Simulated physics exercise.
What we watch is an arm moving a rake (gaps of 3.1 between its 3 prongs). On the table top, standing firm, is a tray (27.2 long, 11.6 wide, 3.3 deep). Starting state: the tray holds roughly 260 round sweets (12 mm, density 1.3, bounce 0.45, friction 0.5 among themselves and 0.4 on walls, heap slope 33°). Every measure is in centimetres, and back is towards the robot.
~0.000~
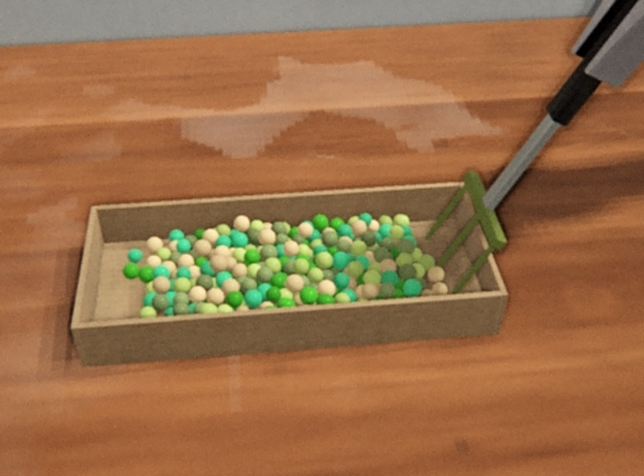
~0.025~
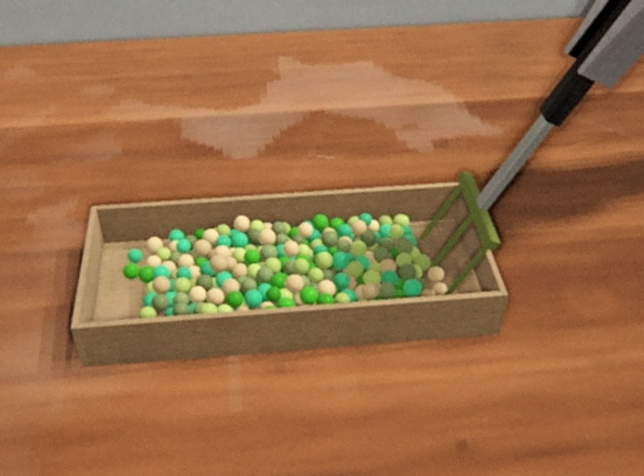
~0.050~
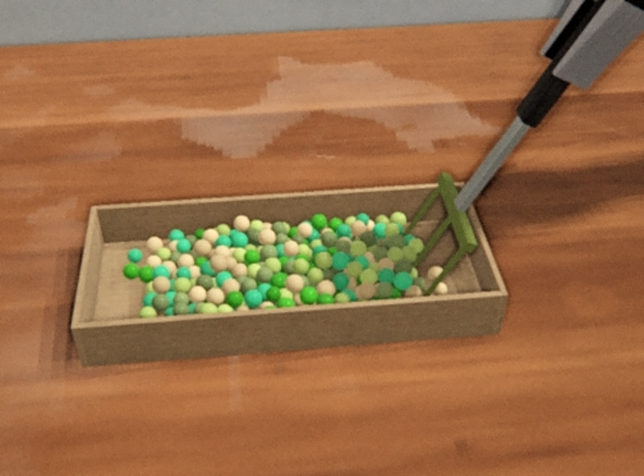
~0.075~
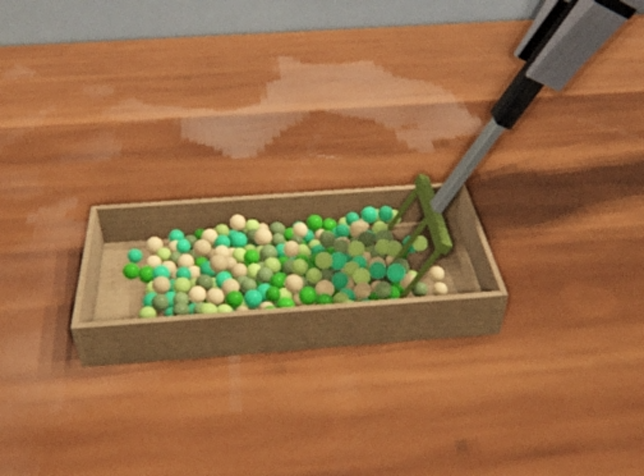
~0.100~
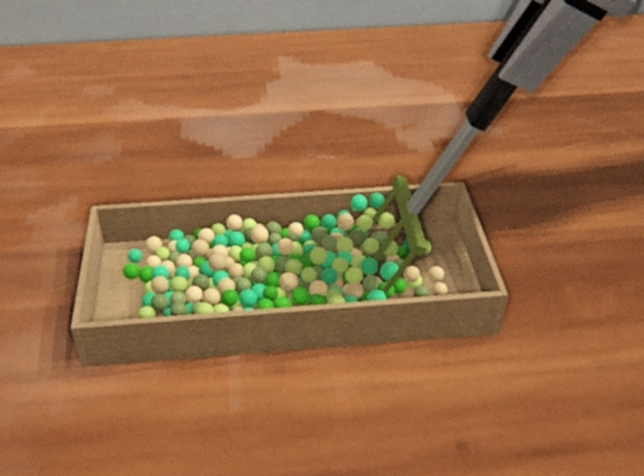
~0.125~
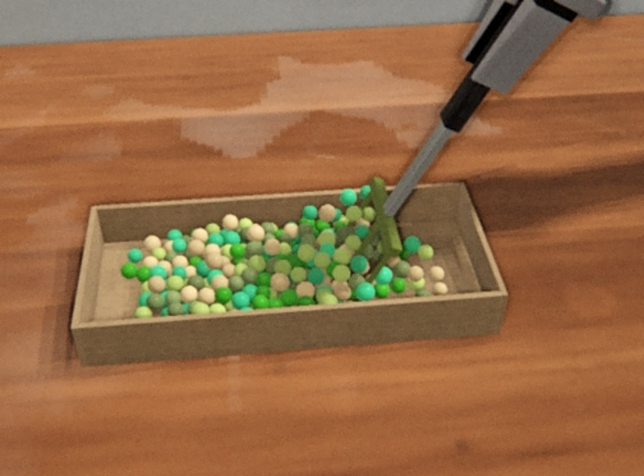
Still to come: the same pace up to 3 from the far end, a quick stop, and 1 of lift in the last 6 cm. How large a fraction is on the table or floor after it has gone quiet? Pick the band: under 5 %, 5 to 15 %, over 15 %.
Band: 5 to 15 %.
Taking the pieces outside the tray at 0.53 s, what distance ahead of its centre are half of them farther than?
About 18 cm.
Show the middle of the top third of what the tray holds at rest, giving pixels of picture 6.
(147, 284).
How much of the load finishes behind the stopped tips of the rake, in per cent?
Around 70 per cent ends up behind the tips.
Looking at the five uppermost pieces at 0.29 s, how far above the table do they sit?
Something like 5 cm, I'd say.
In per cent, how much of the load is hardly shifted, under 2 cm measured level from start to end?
Something close to 15 percent, I'd say.
By 0.21 s, sloping 62°, highest piece 4 above the table; 255 in the tray.
By 0.29 s, sloping 62°, highest piece 5 above the table; 255 in the tray.
By 0.53 s, sloping 62°, highest piece 8 above the table; 234 in the tray, 20 on the table or floor, 1 in flight or on the tool.
By 1.23 s, sloping 62°, highest piece 4 above the table; 234 in the tray, 21 on the table or floor.
Final count, 234 in the tray, 21 on the table or floor. That is 8 % on the table or floor.
